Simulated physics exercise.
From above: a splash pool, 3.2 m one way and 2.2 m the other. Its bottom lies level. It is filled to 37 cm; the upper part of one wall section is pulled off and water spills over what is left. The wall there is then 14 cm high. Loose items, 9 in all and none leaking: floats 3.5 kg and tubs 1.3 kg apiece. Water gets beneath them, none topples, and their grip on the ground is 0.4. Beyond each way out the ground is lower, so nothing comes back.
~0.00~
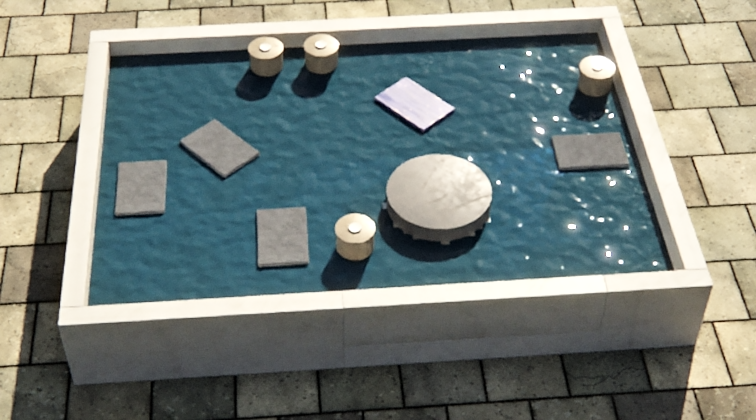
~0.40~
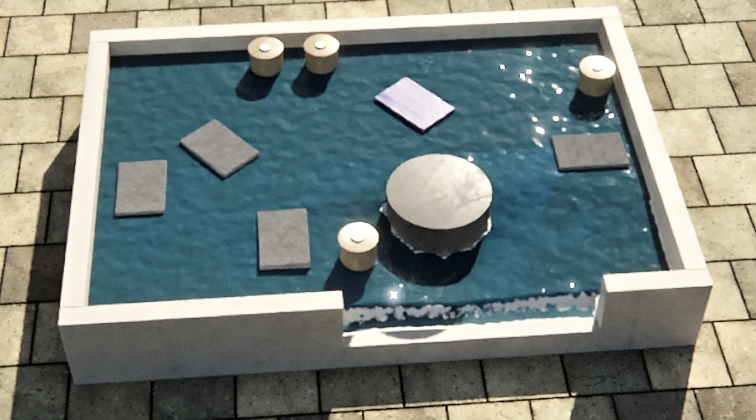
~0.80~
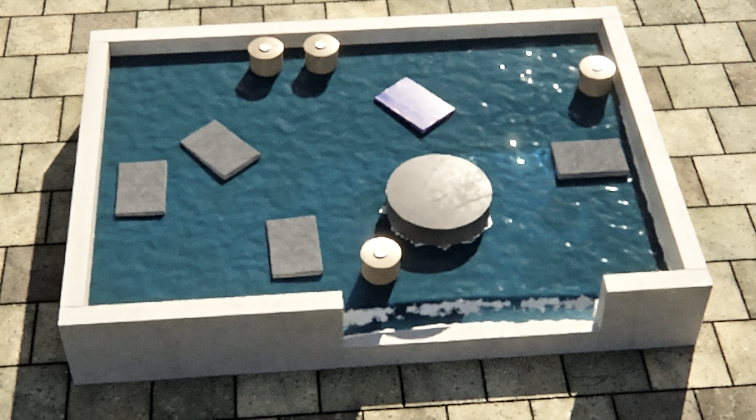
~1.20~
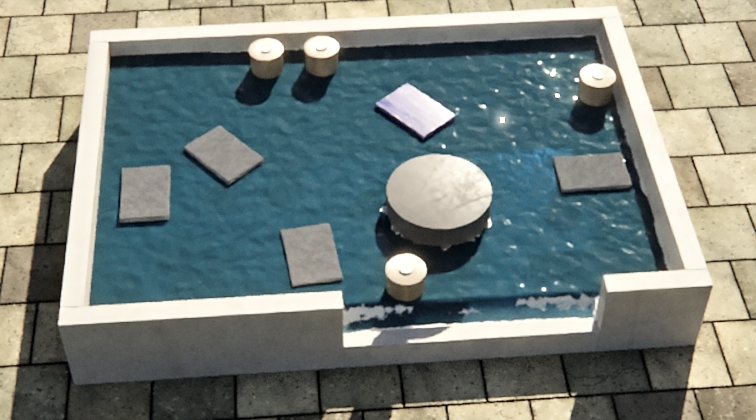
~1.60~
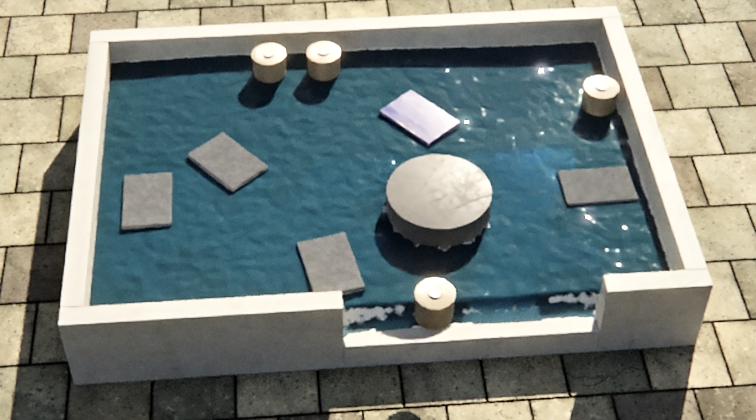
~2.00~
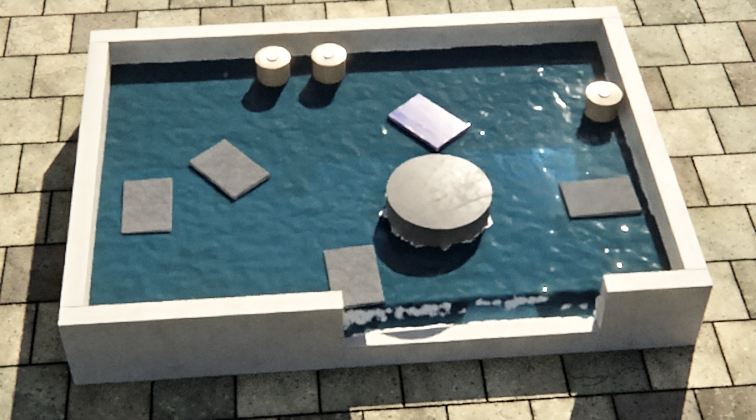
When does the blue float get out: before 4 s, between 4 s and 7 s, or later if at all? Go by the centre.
That happens after the second time or never.
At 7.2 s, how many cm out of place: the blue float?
About 60 cm.
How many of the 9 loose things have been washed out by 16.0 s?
By then 3.
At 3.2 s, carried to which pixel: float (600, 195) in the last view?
Around (599, 222).
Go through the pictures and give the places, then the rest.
The first picture shows the blue float at (414, 103) floats; 37 cm deep round most things; 0 of 9 have shifted.
The second picture shows the blue float at (414, 103), afloat; 37 cm deep round most things; 0 of 9 have shifted.
The third picture shows the blue float at (414, 103) floats; about 2370 L in view; 2 of 9 have shifted.
The fourth picture shows the blue float at (415, 109), afloat, 4 cm from its start; 35 cm deep round most things; 3 of 9 have shifted.
The fifth picture shows the blue float at (420, 116) floats, 9 cm from its start; about 2230 L in view; 7 of 9 have shifted.
The sixth picture shows the blue float at (428, 121), afloat, 13 cm from its start; 32 cm deep round most things; 9 of 9 have shifted.
After 3.2 s the blue float is near (444, 123), 0.2 m from its start, afloat; 2 of 9 are out; 7 afloat.
After 7.2 s the blue float is near (493, 157), 0.6 m from its start, afloat; 3 of 9 are out; 6 afloat.
After 12.0 s the blue float is near (530, 217), 1.0 m from its start, afloat; 3 of 9 are out; 6 afloat.
After 16.0 s the blue float is near (521, 275), 1.4 m from its start, afloat; 3 of 9 are out; 6 afloat.
